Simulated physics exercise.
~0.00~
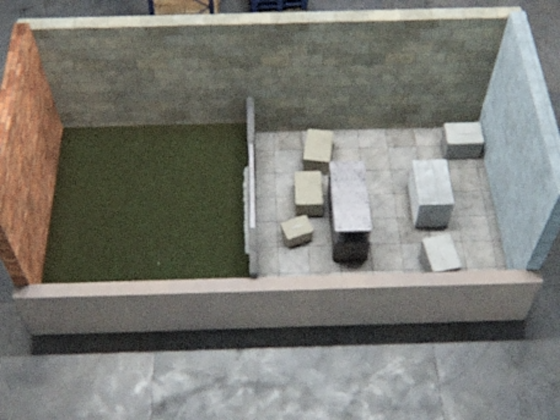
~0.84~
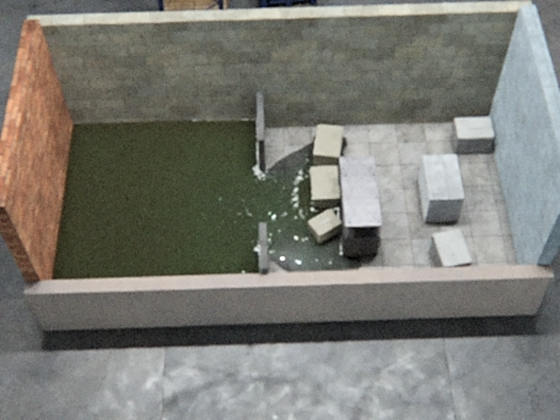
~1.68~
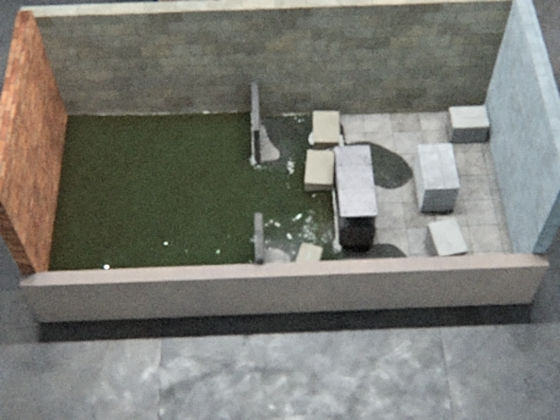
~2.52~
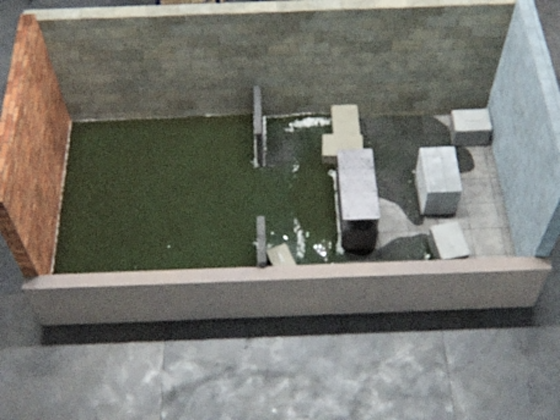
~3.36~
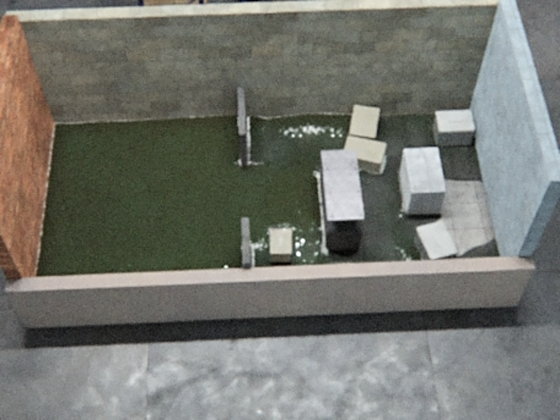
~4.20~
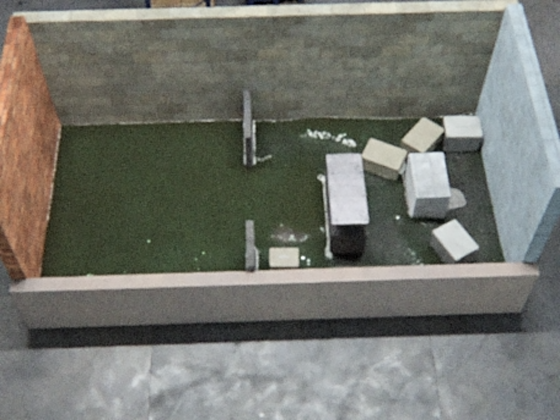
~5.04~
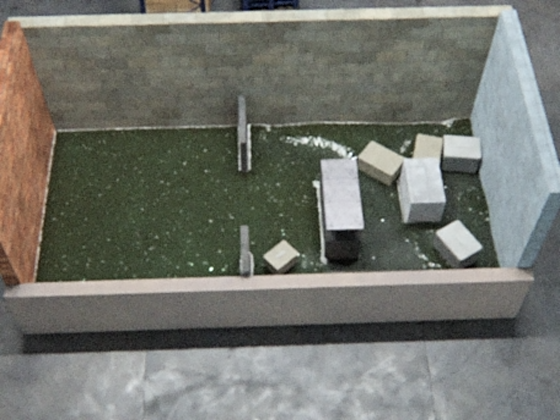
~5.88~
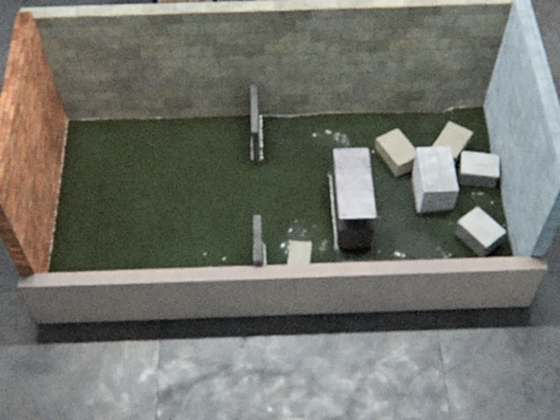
To begin with, dark green water fills the left side of a walled enclosure, held back by a partition, while pale boxes and a taller grey block stand on the tiled floor to the right. The partition's door gives way, and foaming water pours through the gap against three cream boxes. One slides toward the front wall and lingers near the opening, while the other two drift right past the grey block, which stays put. Water gradually covers the remaining tiles. Finally, the surface is calmer, with two cream boxes among the slightly shifted paler ones at right.
